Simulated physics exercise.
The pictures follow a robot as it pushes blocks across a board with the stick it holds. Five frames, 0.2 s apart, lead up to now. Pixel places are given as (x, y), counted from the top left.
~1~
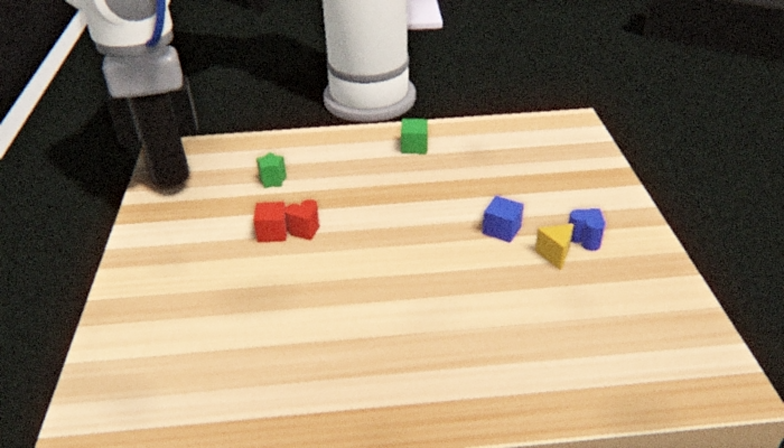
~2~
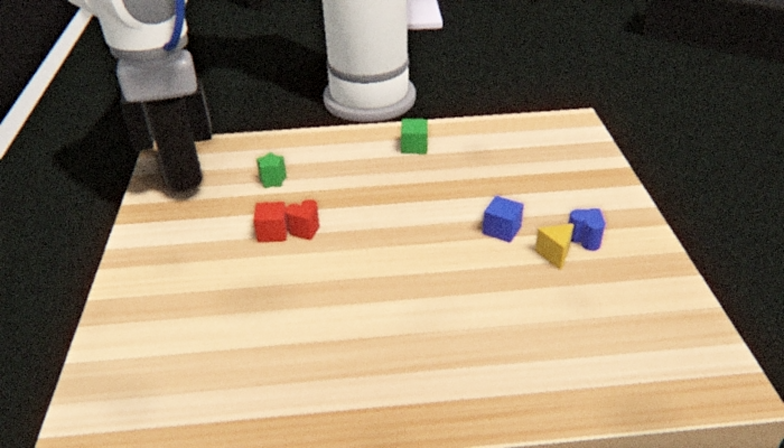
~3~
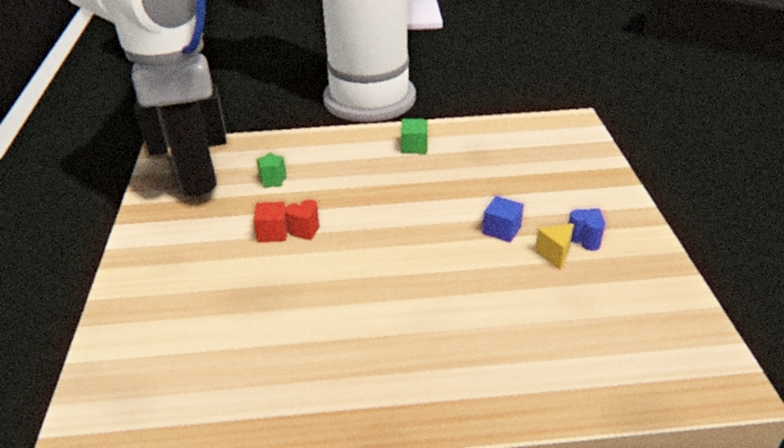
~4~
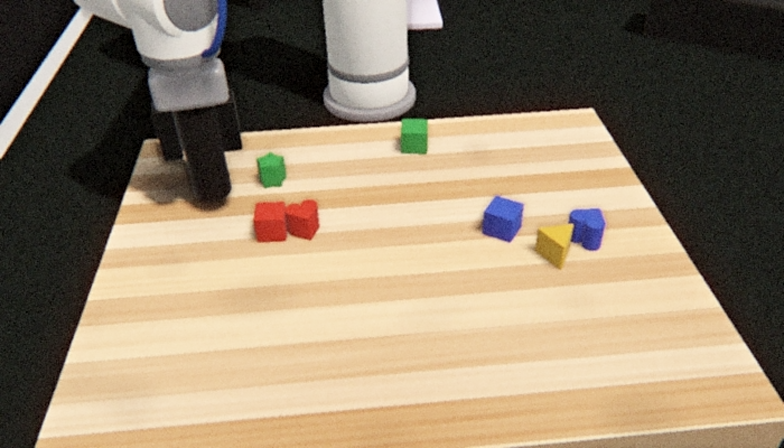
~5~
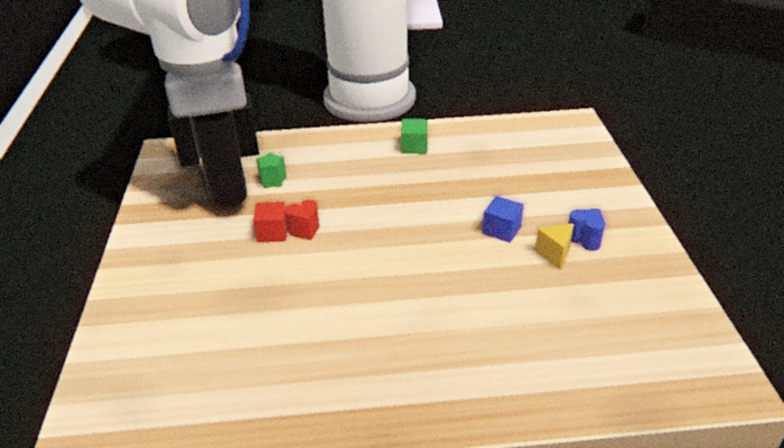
In this clip, a robot arm holding a dark stick moves a short way right and slightly toward the viewer across a striped wooden board, nearing the green star and red square, while all the coloured blocks stay still.
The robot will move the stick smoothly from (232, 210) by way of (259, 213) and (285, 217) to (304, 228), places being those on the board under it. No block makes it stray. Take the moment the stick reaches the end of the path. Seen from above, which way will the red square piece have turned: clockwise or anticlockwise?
Viewed from above: Clockwise.
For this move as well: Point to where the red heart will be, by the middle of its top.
At the end it should sit near (320, 219).
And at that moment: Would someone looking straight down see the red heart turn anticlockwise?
Yes - that is the case.
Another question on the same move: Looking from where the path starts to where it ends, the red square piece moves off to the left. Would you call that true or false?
False.
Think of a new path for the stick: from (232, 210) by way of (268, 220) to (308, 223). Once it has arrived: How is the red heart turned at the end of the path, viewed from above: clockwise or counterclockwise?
Overhead view: Anti-clockwise.
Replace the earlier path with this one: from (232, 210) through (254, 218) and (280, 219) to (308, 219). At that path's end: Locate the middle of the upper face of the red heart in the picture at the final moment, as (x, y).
Expect it around (323, 214).
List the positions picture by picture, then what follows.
Lower end of the stick at (172, 177), tops of blocks, red square piece at (269, 210), green star block at (270, 159), red heart at (302, 208), in the first picture.
Stick at (185, 182), blocks as before, in the second picture.
Stick at (199, 187), blocks as before, in the third picture.
Stick at (214, 192), blocks as before, in the fourth picture.
Stick at (229, 197), red square piece at (269, 210), green star block at (270, 159), red heart at (302, 208), in the fifth picture.
What follows on the original path. Halfway along, stick at (271, 201); nothing pushed yet.
At the end, stick at (303, 215); red square piece at (273, 221), turned 40° clockwise; green star block not moved; red heart at (320, 219), turned 20° anticlockwise.
